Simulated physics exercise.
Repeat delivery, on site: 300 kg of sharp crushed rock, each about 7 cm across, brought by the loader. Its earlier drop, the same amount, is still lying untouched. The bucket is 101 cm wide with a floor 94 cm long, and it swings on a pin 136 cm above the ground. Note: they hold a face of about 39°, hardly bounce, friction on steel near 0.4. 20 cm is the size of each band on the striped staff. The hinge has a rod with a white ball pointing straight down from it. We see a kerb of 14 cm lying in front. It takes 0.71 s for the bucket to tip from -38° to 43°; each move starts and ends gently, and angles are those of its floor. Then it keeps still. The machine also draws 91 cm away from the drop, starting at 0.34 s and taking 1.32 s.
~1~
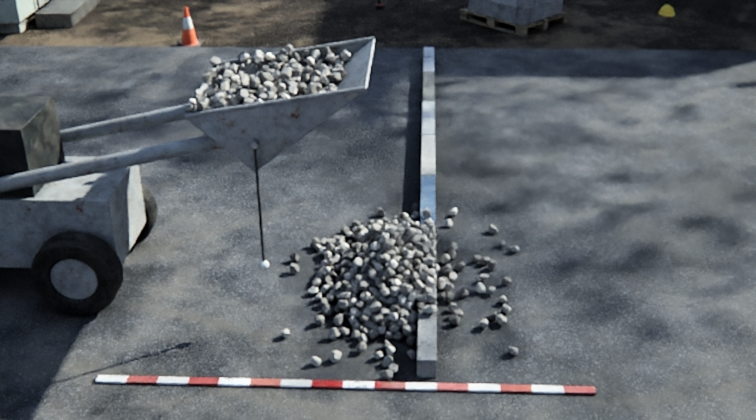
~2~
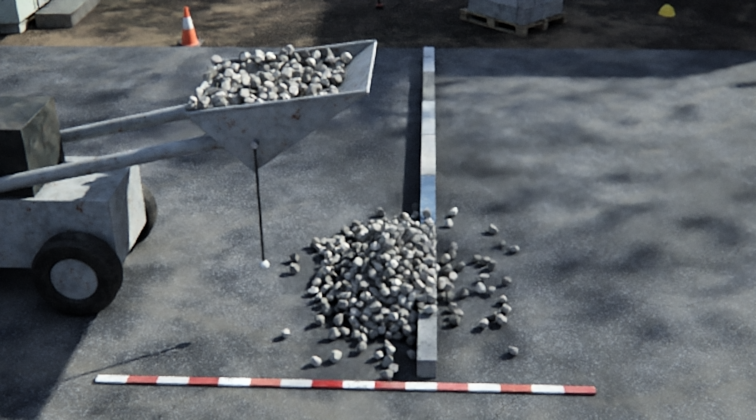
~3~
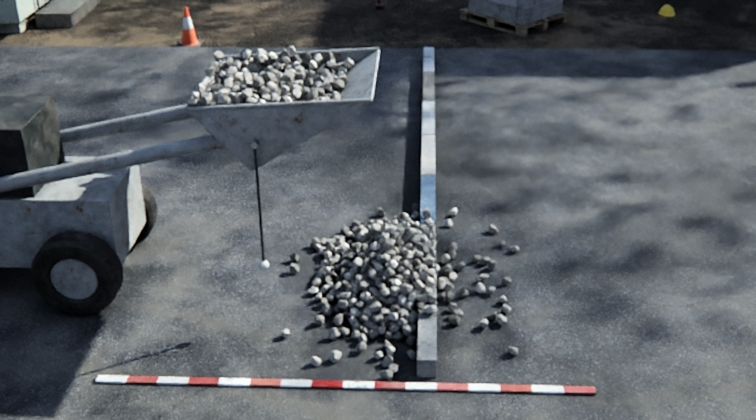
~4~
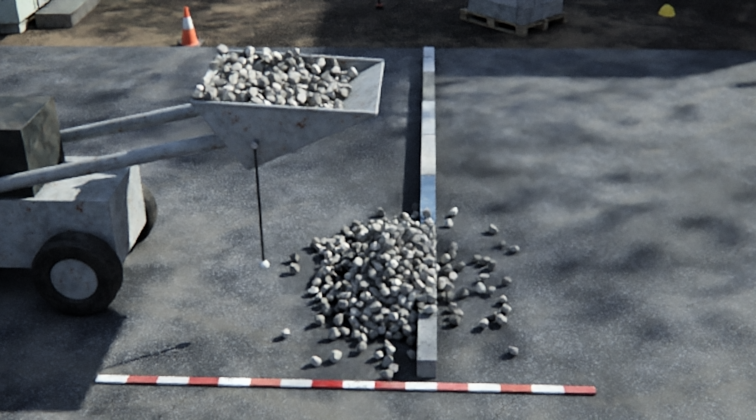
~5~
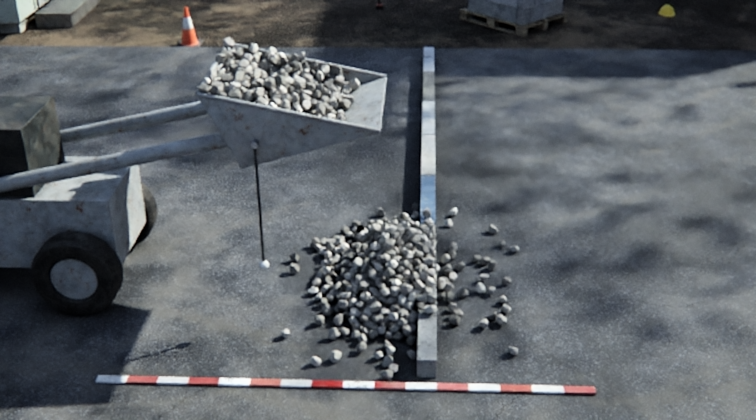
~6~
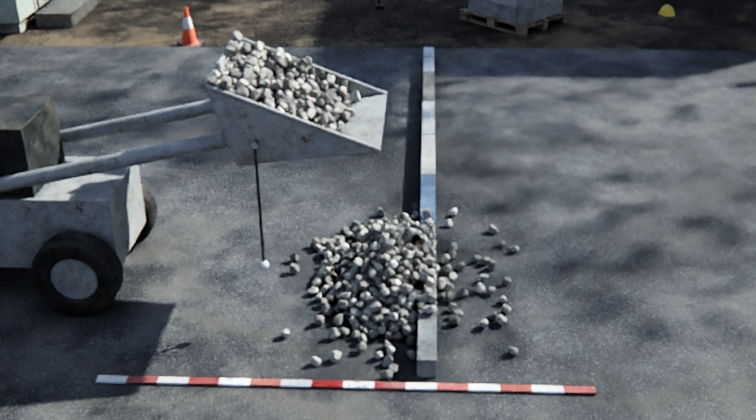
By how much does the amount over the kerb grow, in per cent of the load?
About 0 per cent.
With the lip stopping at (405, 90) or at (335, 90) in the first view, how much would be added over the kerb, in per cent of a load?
Around 5 and 0 percent respectively.
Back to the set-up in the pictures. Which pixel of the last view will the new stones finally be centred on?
Near (328, 268).
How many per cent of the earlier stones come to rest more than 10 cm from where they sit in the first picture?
The answer is about 0 per cent.
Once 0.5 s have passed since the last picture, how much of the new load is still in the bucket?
Held: Around 60 % of the load.
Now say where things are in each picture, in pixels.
In the first frame, lip at (366, 89), floor tilted -38°, highest stones at (295, 57). The earlier load is highest near (393, 243), 31 cm above ground level, 94 % on this side of the kerb, 6 % over the kerb.
In the second frame, lip at (368, 92), floor tilted -36°, highest stones at (288, 56).
In the third frame, the bucket is at -32°, its lip at (372, 101); the top of the load is at (266, 58).
In the fourth frame, the bucket is at -25°, its lip at (376, 114); the top of the load is at (238, 58).
In the fifth frame, the bucket is at -16°, its lip at (380, 131); the top of the load is at (238, 52).
In the sixth frame, the bucket is at -7°, its lip at (380, 151); the top of the load is at (243, 48).
Then, 0.2 s after the last picture the floor is at 30°; in per cent of one load, 100 in the bucket, 94 on this side of the kerb, 6 over the kerb; the foremost stones are at (505, 282).
Then, 0.5 s after the last picture the floor is at 43°; in per cent of one load, 61 in the bucket, 133 on this side of the kerb, 6 over the kerb; the foremost stones are at (505, 282).
Then, 1.8 s after the last picture the floor is at 43°; in per cent of one load, 0 in the bucket, 194 on this side of the kerb, 6 over the kerb; the foremost stones are at (505, 282).
Then, 4.3 s after the last picture the floor is at 43°; in per cent of one load, 0 in the bucket, 194 on this side of the kerb, 6 over the kerb; the foremost stones are at (505, 282). Net gain over the kerb, 0.
